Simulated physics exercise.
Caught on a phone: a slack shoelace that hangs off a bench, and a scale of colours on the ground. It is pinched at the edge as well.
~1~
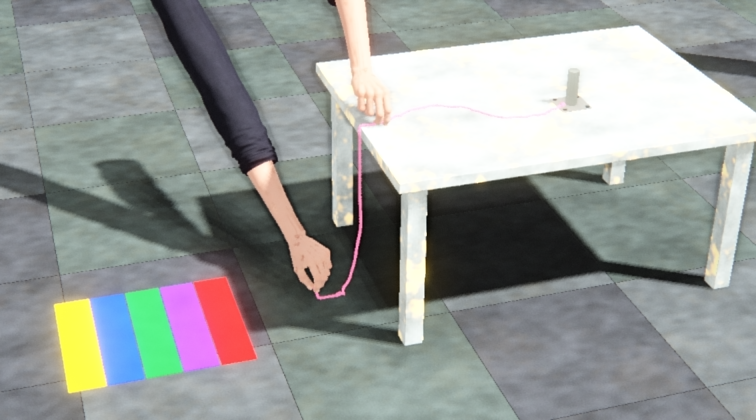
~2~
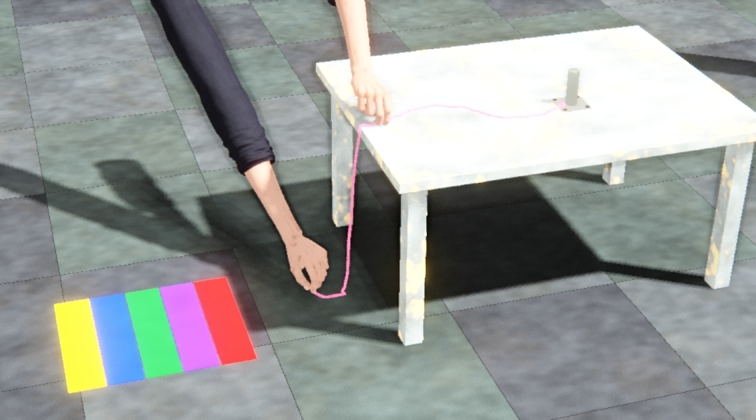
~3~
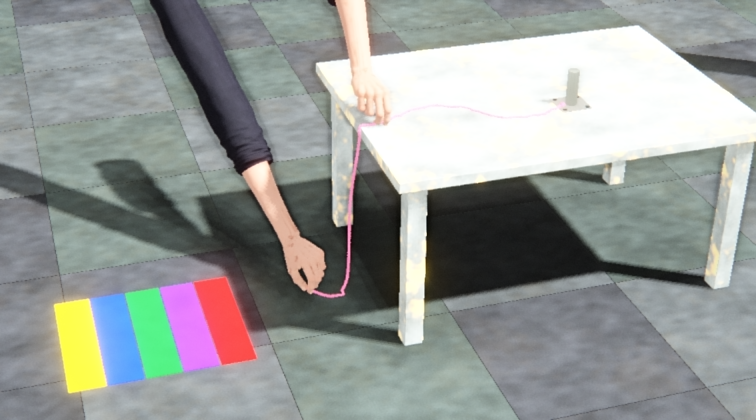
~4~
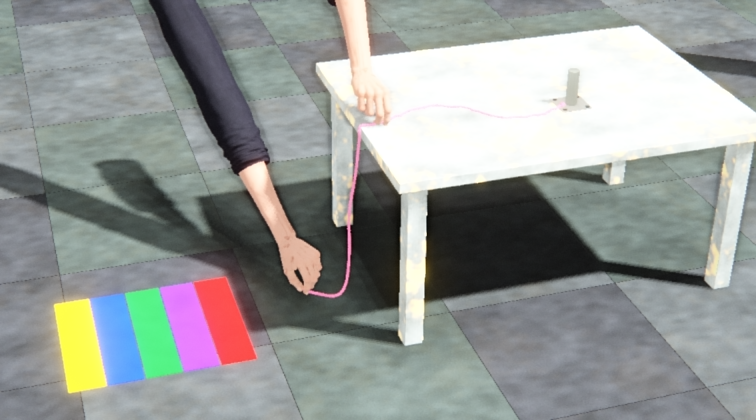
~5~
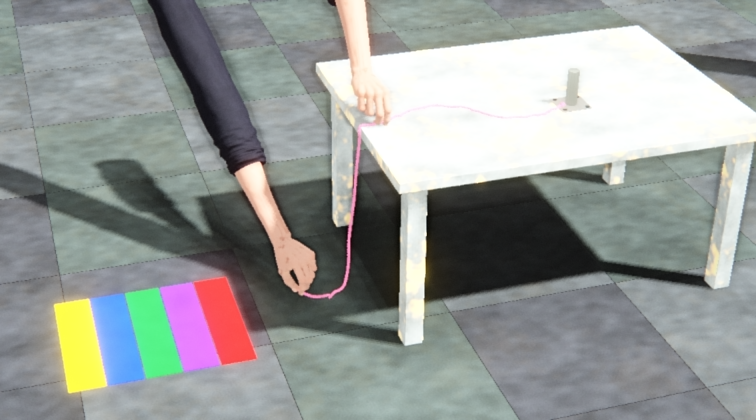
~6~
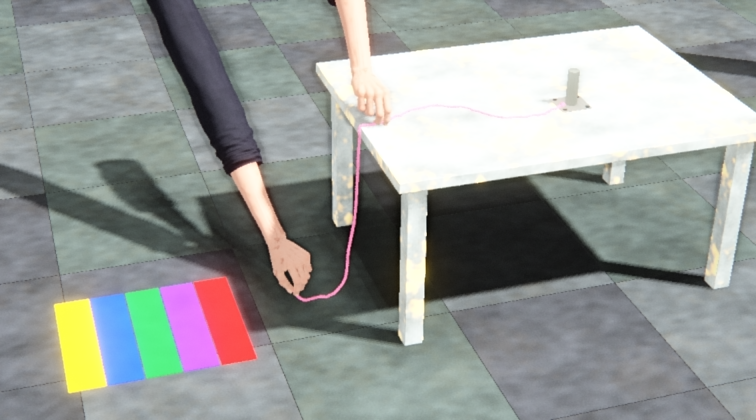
A hand low beside a white table draws the loose end of a thin pink cord slowly and slightly to the left, while the other hand pinches the cord at the table's edge. The cord runs across the tabletop from near a small grey post and hangs slack over the side. Seen from above by a still camera, yellow, blue, green, purple and red bands lie at left on grey-green floor tiles.
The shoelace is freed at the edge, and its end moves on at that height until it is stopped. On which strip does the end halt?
It gets as far as the green strip.
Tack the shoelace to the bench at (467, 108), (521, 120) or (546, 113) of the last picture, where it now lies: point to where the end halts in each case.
Near (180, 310), (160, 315) and (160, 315).
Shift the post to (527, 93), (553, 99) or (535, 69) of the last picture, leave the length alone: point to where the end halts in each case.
Near (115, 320), (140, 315) and (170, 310).
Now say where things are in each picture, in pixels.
The first picture shows end (314, 288); red (234, 346); purple (197, 352); green (160, 359); blue (123, 365); yellow (85, 372).
The second picture shows end (311, 288); shoelace through (542, 114) (472, 110) (406, 113) (358, 145) (351, 216) (346, 279).
The third picture shows end (308, 289).
The fourth picture shows end (304, 289); shoelace through (542, 114) (472, 110) (406, 113) (359, 145) (349, 217) (347, 279).
The fifth picture shows end (299, 290).
The sixth picture shows end (294, 291); shoelace through (542, 114) (472, 110) (406, 113) (359, 145) (355, 216) (345, 280).
Soon after, end near (229, 302); over red.
Then, end near (182, 310); over purple.
At full stretch, end near (153, 315); over green. The green one.
